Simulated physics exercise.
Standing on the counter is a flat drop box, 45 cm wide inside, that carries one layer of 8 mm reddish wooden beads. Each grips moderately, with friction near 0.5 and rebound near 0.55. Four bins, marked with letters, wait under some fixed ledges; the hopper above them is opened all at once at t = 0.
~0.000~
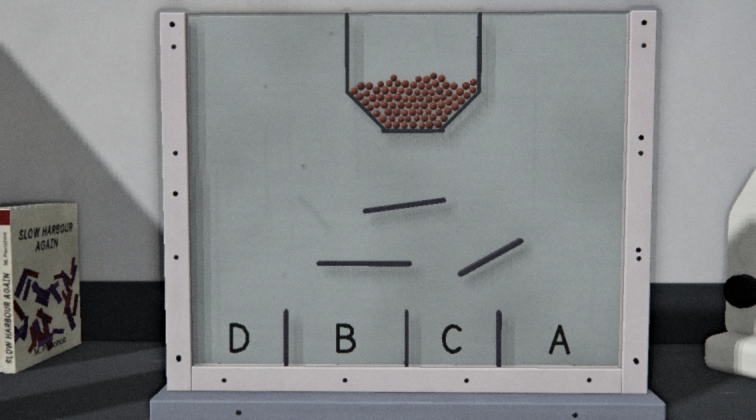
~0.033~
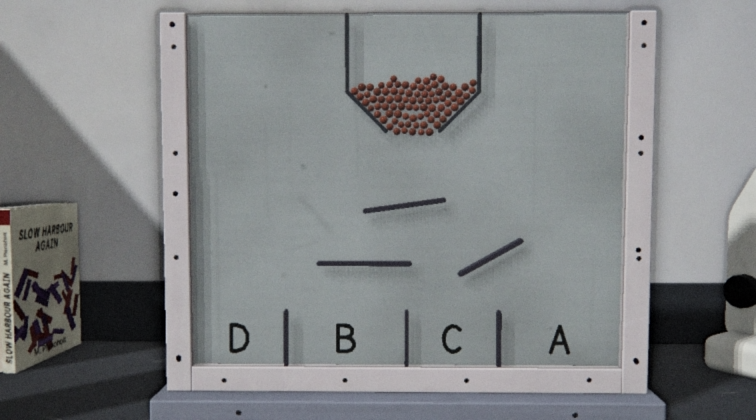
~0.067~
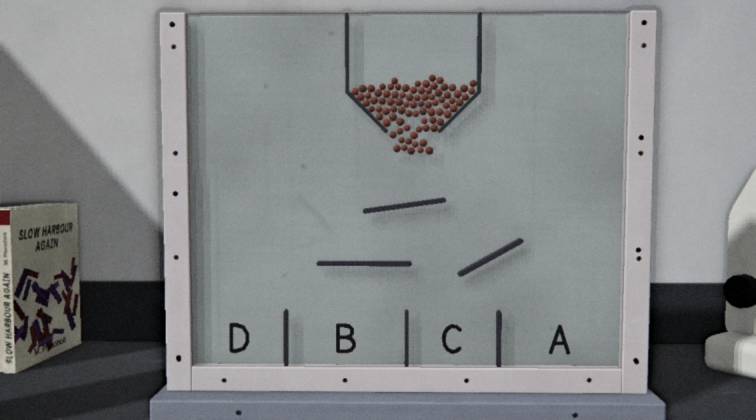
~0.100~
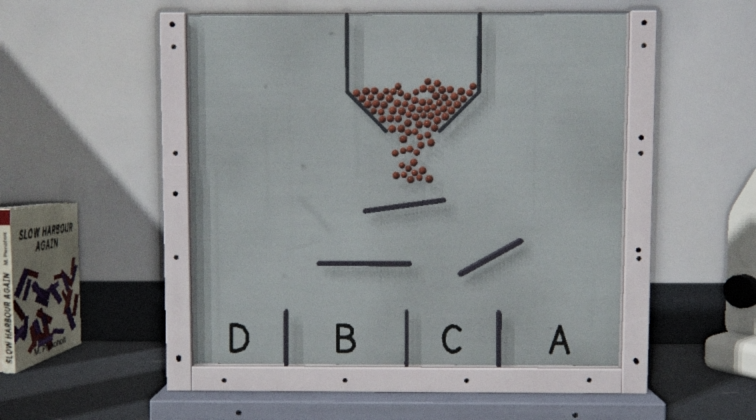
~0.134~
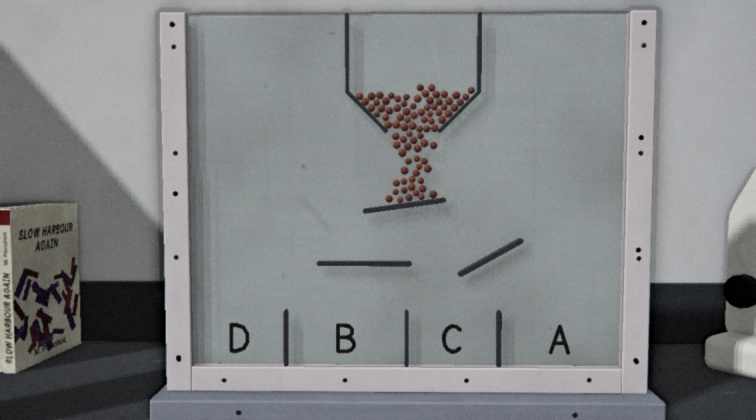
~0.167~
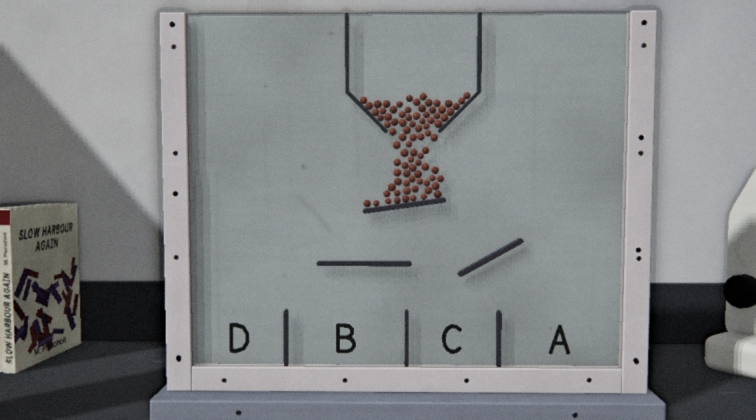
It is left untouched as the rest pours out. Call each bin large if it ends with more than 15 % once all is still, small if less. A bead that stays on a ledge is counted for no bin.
A: Small; B: Large; C: Large; D: Large.
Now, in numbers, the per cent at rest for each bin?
Shares - bin A = 0; bin B = 25; bin C = 25; bin D = 30.
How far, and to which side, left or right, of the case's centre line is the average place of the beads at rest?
It sits around 7 cm left of centre.
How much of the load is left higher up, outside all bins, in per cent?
Estimate: Around 20 per cent.
After 0.24 s 75 % have left the hopper; down in the bins, nothing yet.
After 0.55 s 100 % have left the hopper; down in the bins, B 5 %, C 10 %, D 15 %.
All still by 3.1 s, A 0 %, B 25 %, C 25 %, D 30 %, left higher up 20 %.
